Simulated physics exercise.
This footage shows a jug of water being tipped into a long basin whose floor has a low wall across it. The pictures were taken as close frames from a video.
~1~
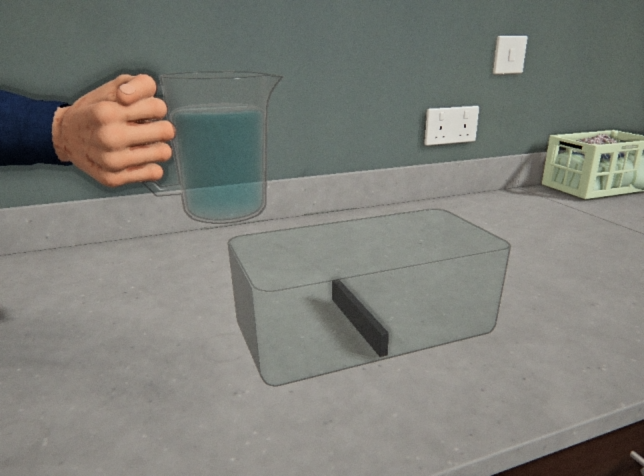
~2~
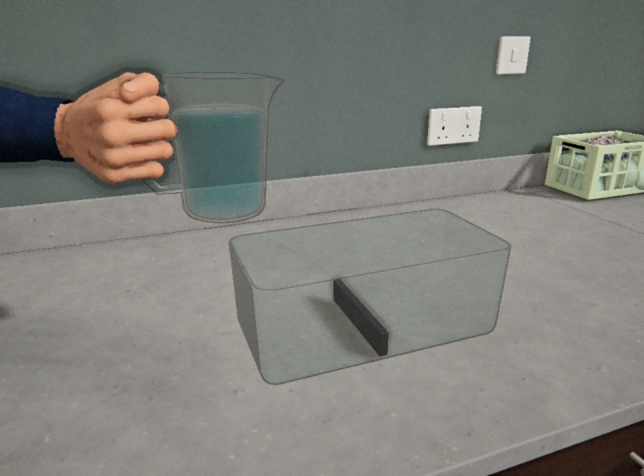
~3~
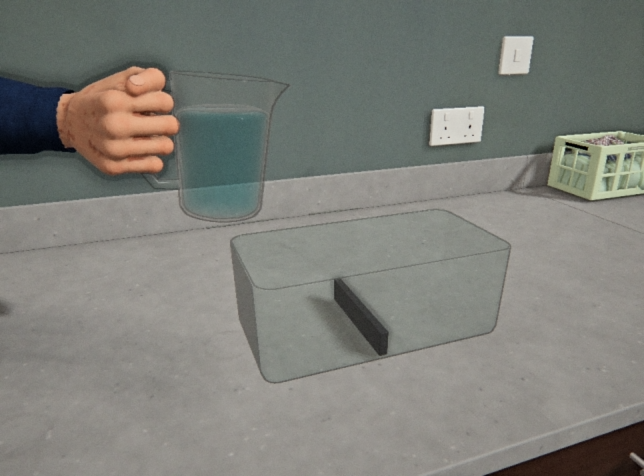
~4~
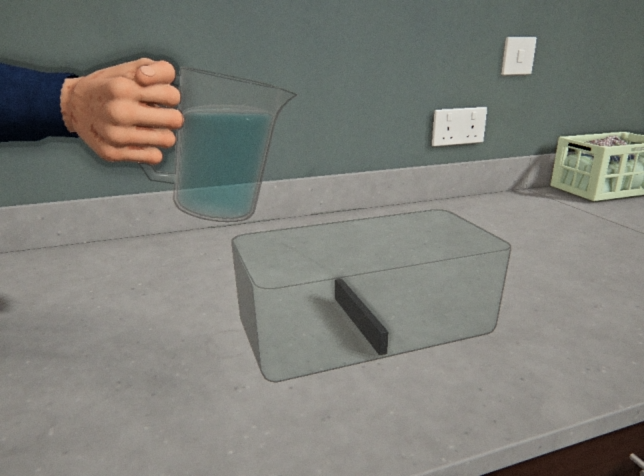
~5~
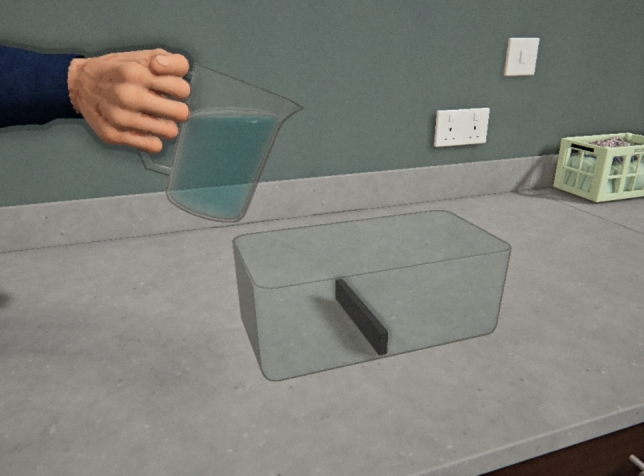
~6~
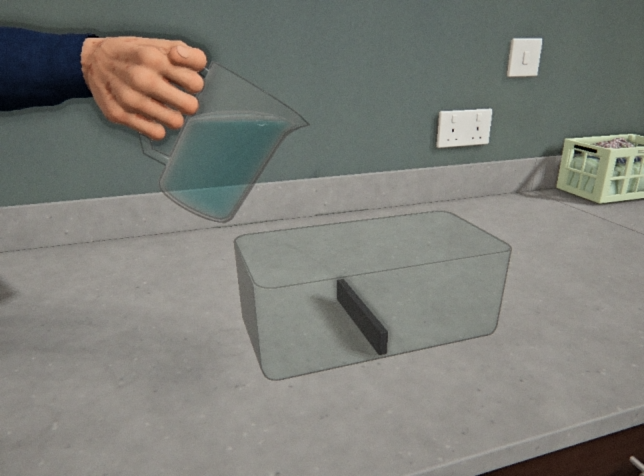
A hand tilts a clear jug of blue water rightward above a basin with a low wall.
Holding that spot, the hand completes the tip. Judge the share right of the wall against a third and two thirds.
Short of a third.
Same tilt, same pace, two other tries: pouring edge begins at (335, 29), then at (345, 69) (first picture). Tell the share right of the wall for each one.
You'd get around 85 per cent and then around 90 per cent.
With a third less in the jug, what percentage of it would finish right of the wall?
About 5 percent.
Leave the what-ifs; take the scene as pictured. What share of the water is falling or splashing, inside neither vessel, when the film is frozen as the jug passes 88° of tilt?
20 in a hundred.
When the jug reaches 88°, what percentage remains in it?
About 70 per cent.
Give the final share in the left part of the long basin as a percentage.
I'd say close to 75 per cent.
A moment on, the jug is tipped on its side and 72 per cent is still to pour, 7 is left of the wall and 3 right of it.
Next, the jug is tipped right over and 23 per cent is still to pour, 50 is left of the wall and 10 right of it.
Then the jug is tipped right over and 3 per cent is still to pour, 72 is left of the wall and 17 right of it.
Later the jug is tipped right over and 0 per cent is still to pour, 75 is left of the wall and 21 right of it.
At rest 74 per cent lies left of the wall, 23 right of it and 3 outside.
